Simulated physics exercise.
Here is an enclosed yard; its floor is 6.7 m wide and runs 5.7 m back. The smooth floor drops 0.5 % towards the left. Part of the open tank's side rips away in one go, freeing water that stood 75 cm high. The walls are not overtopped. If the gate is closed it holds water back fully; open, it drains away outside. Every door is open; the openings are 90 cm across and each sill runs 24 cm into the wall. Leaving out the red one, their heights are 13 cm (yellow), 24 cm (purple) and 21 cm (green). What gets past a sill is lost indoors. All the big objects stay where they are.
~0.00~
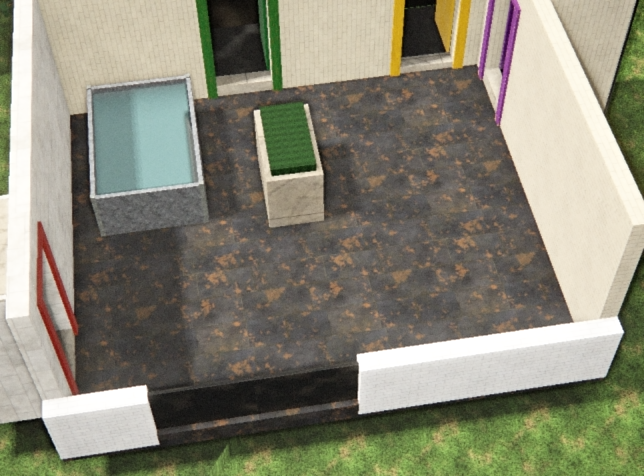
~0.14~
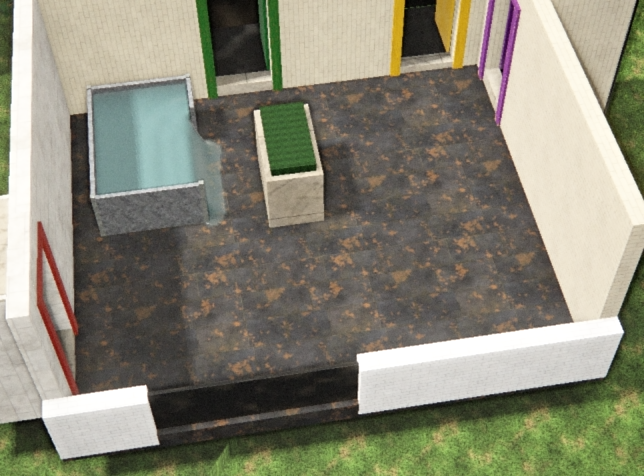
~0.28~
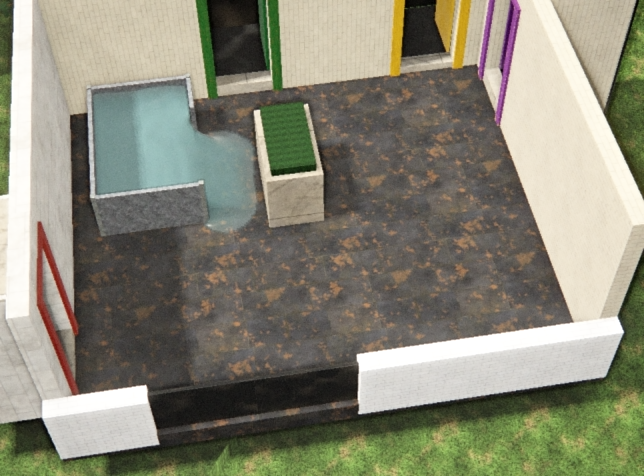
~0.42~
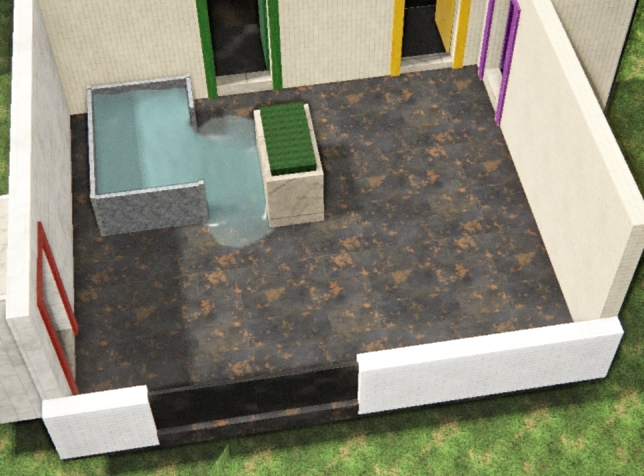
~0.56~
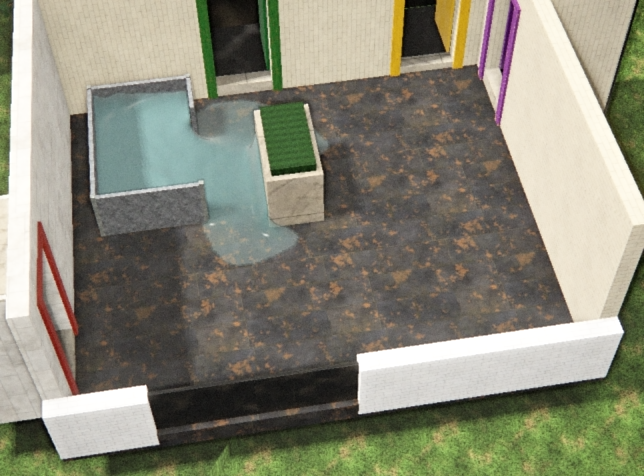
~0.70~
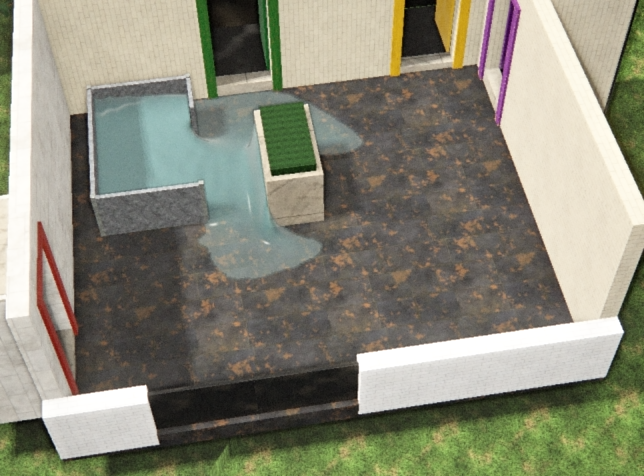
Water pours from the open tank's right side and spreads around both ends of the planter.
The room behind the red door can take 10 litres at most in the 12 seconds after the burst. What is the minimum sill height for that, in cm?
Close to 10.5 cm is just enough.
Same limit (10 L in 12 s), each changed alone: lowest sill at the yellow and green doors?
About 10.0 cm at yellow and 23 cm at green.
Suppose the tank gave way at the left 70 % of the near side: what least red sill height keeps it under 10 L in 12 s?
Some 25 cm.
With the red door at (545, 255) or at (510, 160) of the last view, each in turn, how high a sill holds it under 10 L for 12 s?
About 9.0 and 5.5 cm.
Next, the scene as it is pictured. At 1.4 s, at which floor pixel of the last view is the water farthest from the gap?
Around (464, 94).
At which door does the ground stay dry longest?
The red one.
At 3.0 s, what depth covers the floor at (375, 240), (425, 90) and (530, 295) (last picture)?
In that order: 0, 6 and 0 cm.
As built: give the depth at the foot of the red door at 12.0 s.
Some 11.0 cm.
After 1.4 s water covers 30 % of the floor, deepest (50 cm) near (253, 181); it has not reached the red door.
After 3.0 s water covers 60 % of the floor, deepest (27 cm) near (78, 430); 9 cm at the red door, 0 litres in over its 18 cm sill.
After 12.0 s water covers 100 % of the floor, deepest (14 cm) near (78, 430); 11 cm at the red door, 0 litres in over its 18 cm sill.
At the red door as built, the water arrived by 2.5 s and peaked near 16 cm at 10.2 s.
Run again over the same 12 s with other heights there, 26 litres in over 8.5 cm, 7 litres over 11.5 cm. The limit of 10 litres is kept from about 10.5 cm up.
